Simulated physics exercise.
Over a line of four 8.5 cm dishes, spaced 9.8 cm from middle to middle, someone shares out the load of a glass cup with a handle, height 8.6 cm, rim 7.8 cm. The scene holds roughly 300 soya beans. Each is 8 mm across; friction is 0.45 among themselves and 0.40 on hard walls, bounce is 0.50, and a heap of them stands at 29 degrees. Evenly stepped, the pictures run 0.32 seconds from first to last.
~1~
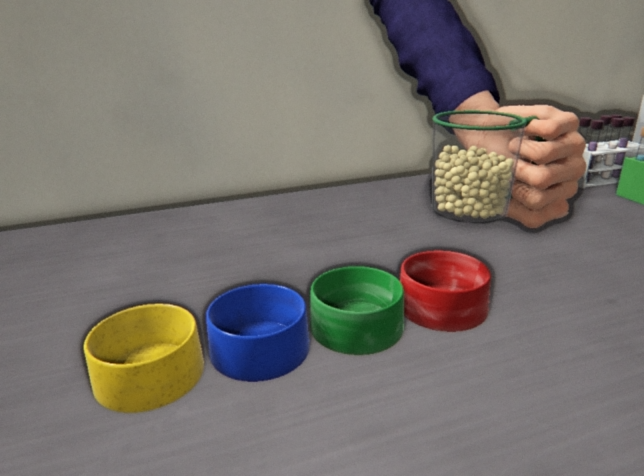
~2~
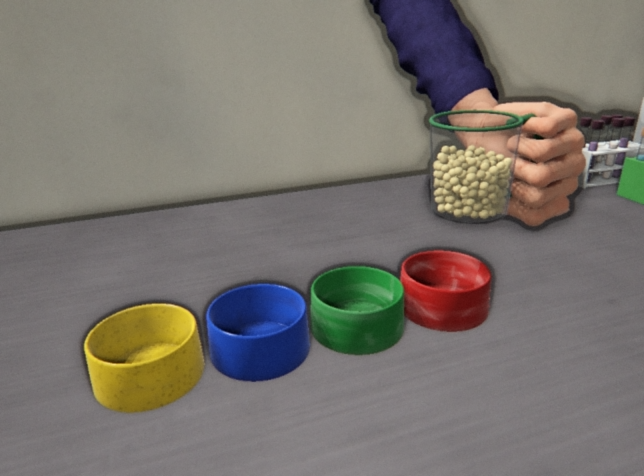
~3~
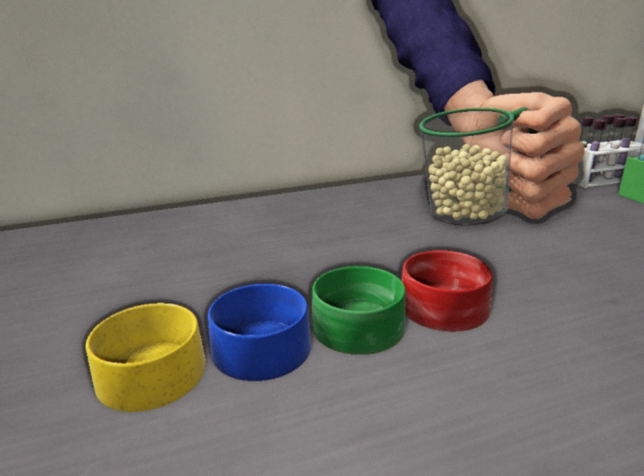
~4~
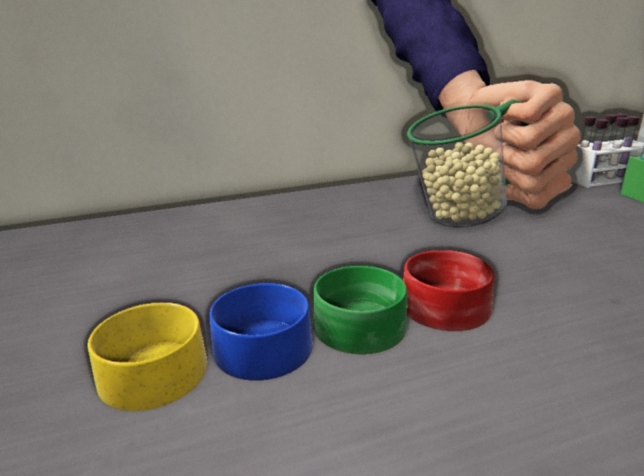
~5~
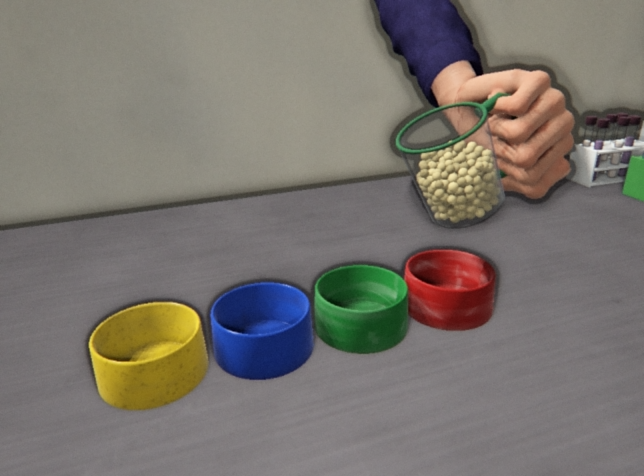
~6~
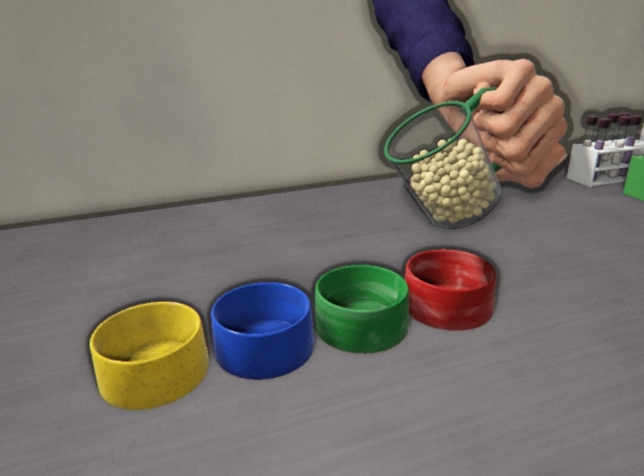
In the video, a hand holds a clear, green-rimmed cup of pale round beans behind a row of yellow, blue, green and red dishes, then moves it slightly left while gradually tilting it to the left.
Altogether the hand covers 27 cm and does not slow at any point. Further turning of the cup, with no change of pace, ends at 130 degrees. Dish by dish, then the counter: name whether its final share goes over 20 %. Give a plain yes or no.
Red dish - no, blue dish - yes, green dish - no, yellow dish - no, counter - no.
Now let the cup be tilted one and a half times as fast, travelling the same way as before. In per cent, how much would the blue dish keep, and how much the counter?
In that case I'd put blue at 20 and the counter at 30.
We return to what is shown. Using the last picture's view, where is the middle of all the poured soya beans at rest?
About (262, 326).
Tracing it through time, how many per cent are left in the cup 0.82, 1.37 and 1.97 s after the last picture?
In order, near 25 %, 0 % and 0 %.
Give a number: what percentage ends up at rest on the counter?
Roughly 5 in a hundred.
Then, 0.82 s after the last picture, tilt 130 degrees; cup holds 25 %, blue 60 %.
Then, 1.37 s after the last picture, tilt 130 degrees; cup holds 0 %, blue 90 %.
Then, 1.97 s after the last picture, tilt 130 degrees; cup holds 0 %, blue 90 %.
In the end, red 0 %, blue 90 %, green 0 %, yellow 0 %, counter 5 %.
